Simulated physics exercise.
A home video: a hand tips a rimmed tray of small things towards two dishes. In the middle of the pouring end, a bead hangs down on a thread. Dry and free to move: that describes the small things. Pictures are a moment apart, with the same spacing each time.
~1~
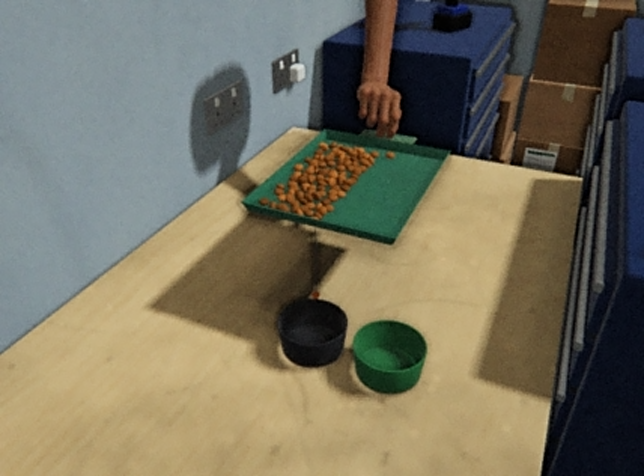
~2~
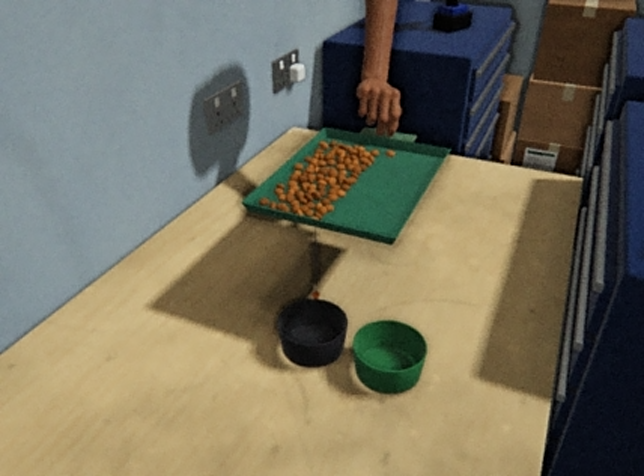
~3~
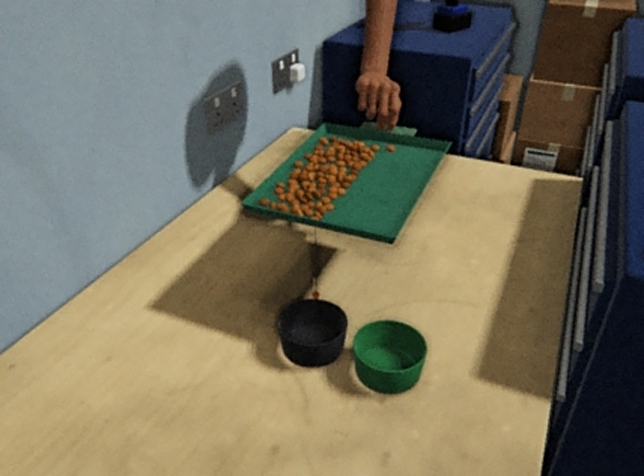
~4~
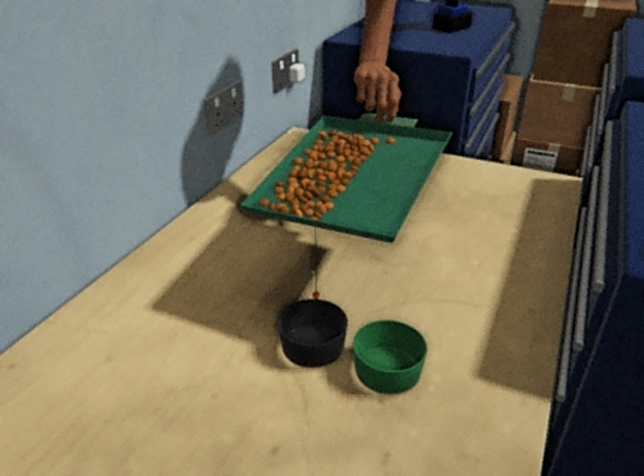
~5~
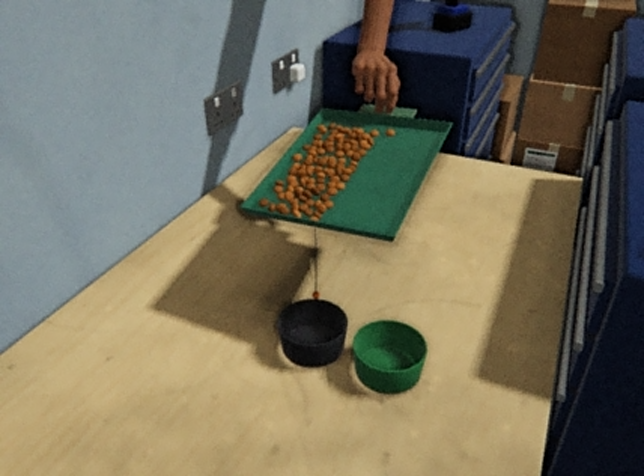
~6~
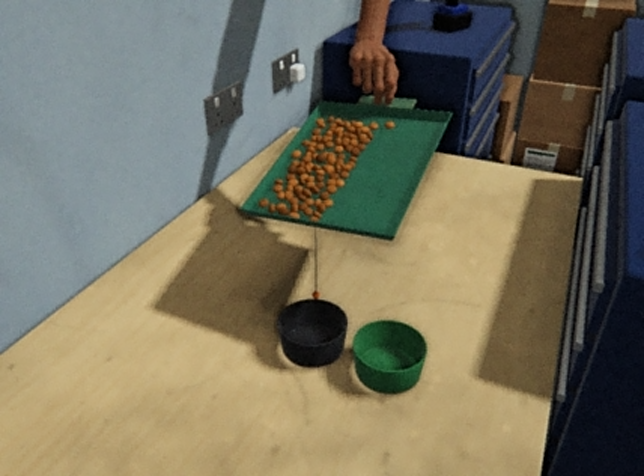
On a wooden table, a hand slowly tilts a green tray of orange-brown pieces.
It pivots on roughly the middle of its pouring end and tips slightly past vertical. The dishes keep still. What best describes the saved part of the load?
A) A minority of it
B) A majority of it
The answer is A.
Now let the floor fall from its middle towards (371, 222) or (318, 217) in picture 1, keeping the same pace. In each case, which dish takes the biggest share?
Taking them in order: Right side, followed by left side.
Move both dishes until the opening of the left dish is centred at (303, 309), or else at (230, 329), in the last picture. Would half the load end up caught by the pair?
First place: Short of half; second place: Short of half.
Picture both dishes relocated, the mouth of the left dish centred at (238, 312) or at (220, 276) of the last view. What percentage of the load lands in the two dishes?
You'd get near 50 per cent and afterwards near 50 per cent.
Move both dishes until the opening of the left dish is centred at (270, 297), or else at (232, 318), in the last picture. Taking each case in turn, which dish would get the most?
For the first placement, the left-side one; for the second placement, the left-side one.
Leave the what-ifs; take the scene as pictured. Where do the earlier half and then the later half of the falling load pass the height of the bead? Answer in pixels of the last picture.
First around (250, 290), afterwards around (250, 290).
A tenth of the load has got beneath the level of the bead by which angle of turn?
I'd put it at about 65 degrees.
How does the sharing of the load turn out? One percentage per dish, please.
Final share: Left dish at 20 per cent, right dish at 0 per cent.
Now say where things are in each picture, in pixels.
Corners of the pouring end at (248, 201) and (393, 235), level; middle of the load at (333, 176), bits of cat kibble; left dish at (298, 354); right dish at (377, 380); bead on its thread at (316, 295), in the first picture.
Corners of the pouring end at (248, 201) and (393, 234), level; middle of the load at (333, 175), in the second picture.
Corners of the pouring end at (247, 202) and (393, 234), tipped barely, lowest at the left corner; middle of the load at (332, 173), in the third picture.
Corners of the pouring end at (247, 203) and (392, 233), tipped a little, lowest at the left corner; middle of the load at (332, 169), in the fourth picture.
Corners of the pouring end at (247, 205) and (392, 232), tipped a little, lowest at the left corner; middle of the load at (332, 165), in the fifth picture.
Corners of the pouring end at (247, 206) and (391, 231), tipped a little, lowest at the left corner; middle of the load at (331, 161); left dish at (298, 354); right dish at (377, 380), in the sixth picture.
Soon, tray tipped steeply; nearly all on the tray; a small part in the air.
A while on, tray tipped right over; a small part in the left dish; most outside both; a small part in the air.
Towards the end, tray tipped past a quarter turn; a small part in the left dish; most outside both.
Finally, tray tipped past a quarter turn; none in the right dish; a small part in the left dish; most outside both.
